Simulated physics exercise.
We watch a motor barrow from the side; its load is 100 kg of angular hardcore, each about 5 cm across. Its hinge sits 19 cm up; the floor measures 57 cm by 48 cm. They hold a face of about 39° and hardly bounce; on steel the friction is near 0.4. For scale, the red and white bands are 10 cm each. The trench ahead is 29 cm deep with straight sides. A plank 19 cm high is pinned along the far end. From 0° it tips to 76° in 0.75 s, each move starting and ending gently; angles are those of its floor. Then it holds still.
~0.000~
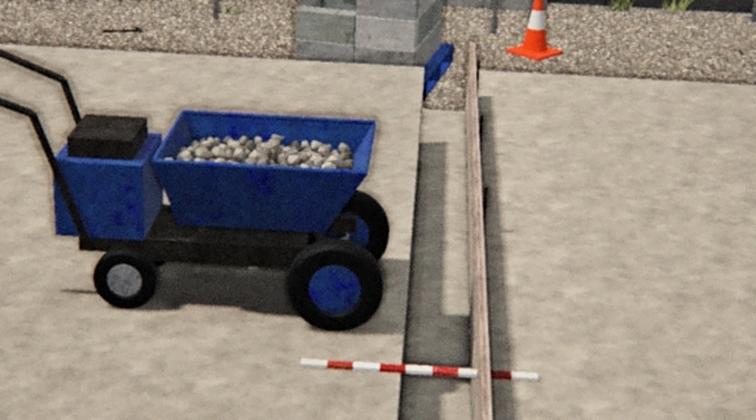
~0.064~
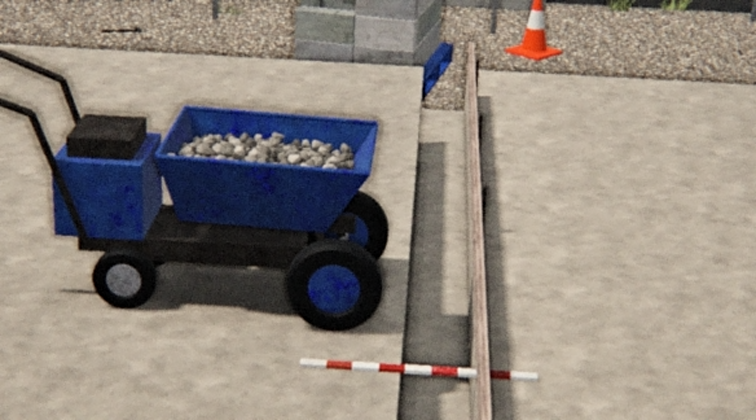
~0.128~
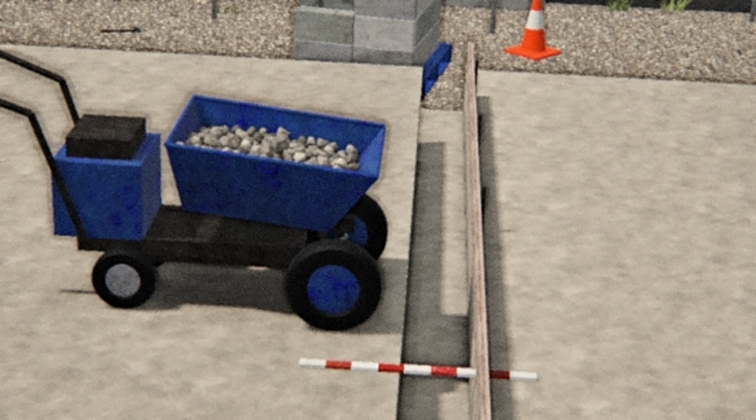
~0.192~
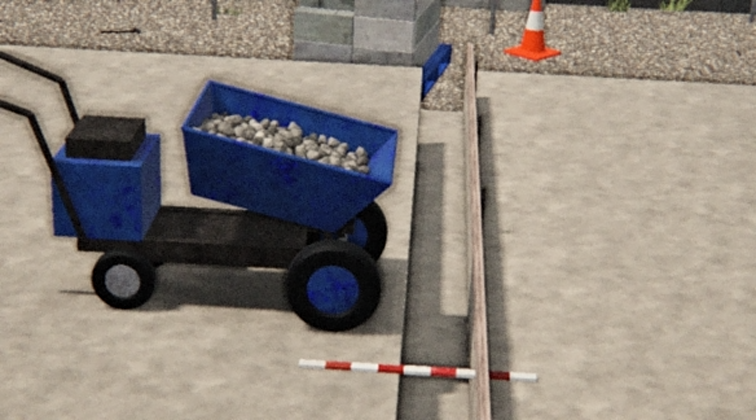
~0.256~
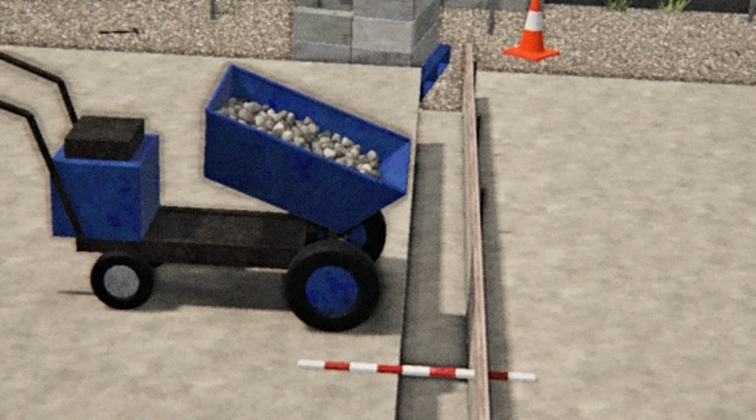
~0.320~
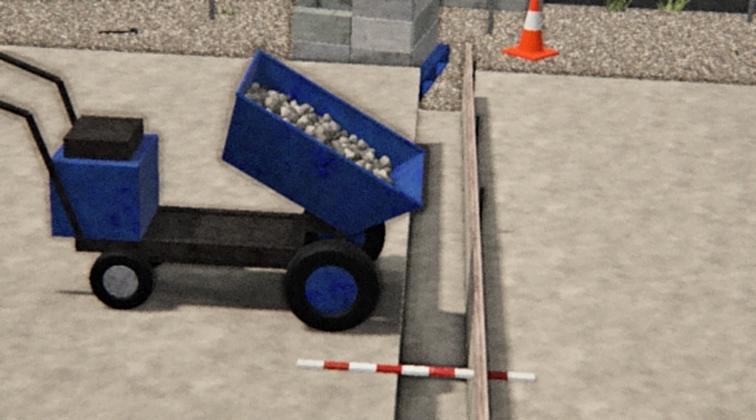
A blue skip filled with pale grey stones tilts on a small motor barrow, seen from the side and slightly above on a sandy, paved-looking yard. Black handles rise at left, a narrow trench and long plank run beside a red-and-white rod at right, and grey blocks and an orange cone stand behind. The skip's left end rises gently, then faster, its right end dipping towards the trench, while the wheels and view stay still.
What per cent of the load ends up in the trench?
Some 5 per cent of it.
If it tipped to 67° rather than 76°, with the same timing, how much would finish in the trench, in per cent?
In that case some 10 per cent.
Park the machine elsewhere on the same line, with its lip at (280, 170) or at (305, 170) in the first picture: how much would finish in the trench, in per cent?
About 80 and 90 per cent.
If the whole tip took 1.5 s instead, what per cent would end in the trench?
It would be near 5 per cent.
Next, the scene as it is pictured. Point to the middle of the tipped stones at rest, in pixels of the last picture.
Around (536, 307).
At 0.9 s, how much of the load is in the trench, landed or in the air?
About 5 per cent by then.
After 0.6 s the floor is at 64°; 100 % in the skip; the foremost stones are at (441, 228).
After 0.9 s the floor is at 76°; 78 % in the skip, 3 % in the trench, 20 % past the trench; the foremost stones are at (553, 315).
After 1.2 s the floor is at 76°; 42 % in the skip, 5 % in the trench, 53 % past the trench; the foremost stones are at (707, 318).
After 3.2 s the floor is at 76°; 36 % in the skip, 5 % in the trench, 59 % past the trench; the foremost stones are past the picture's edge.
